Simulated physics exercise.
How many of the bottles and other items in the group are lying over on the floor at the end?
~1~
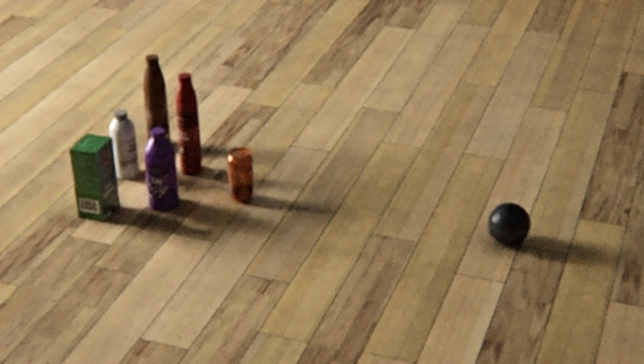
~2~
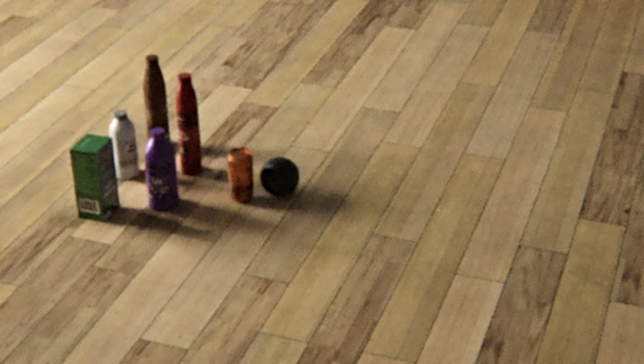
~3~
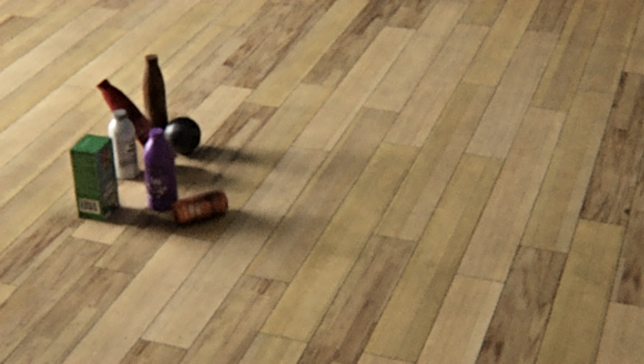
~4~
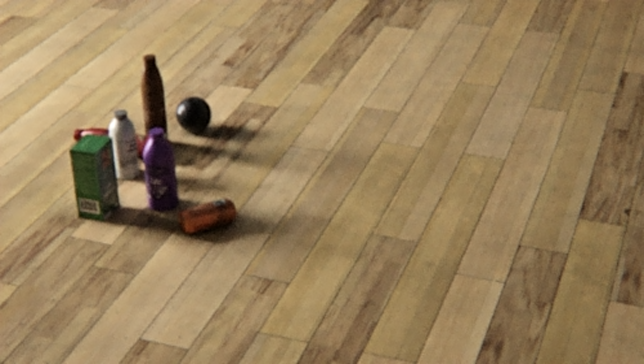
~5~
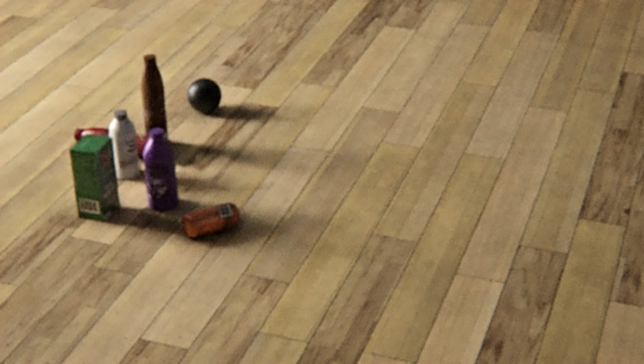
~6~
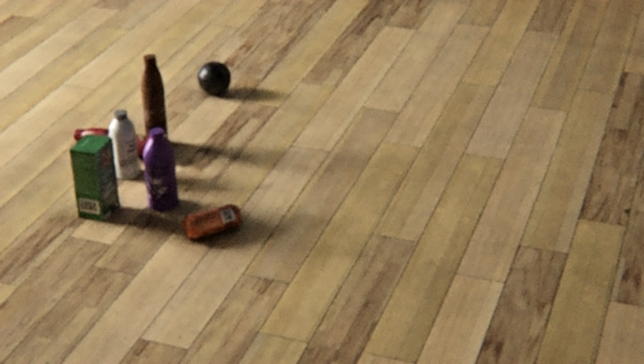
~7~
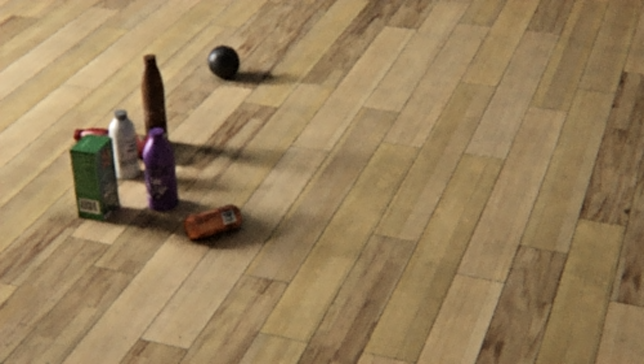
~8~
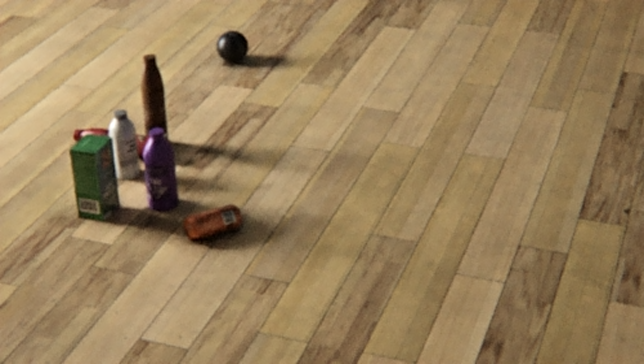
Two of them are down, the red bottle and the orange can. The brown, white and purple bottles and the green carton are still standing.
On a wooden plank floor, a black ball rolls left into a group of bottles, a can and a carton, knocking over the orange can and then the red bottle before rolling away toward the back, while the brown, white and purple bottles and green carton stay standing.
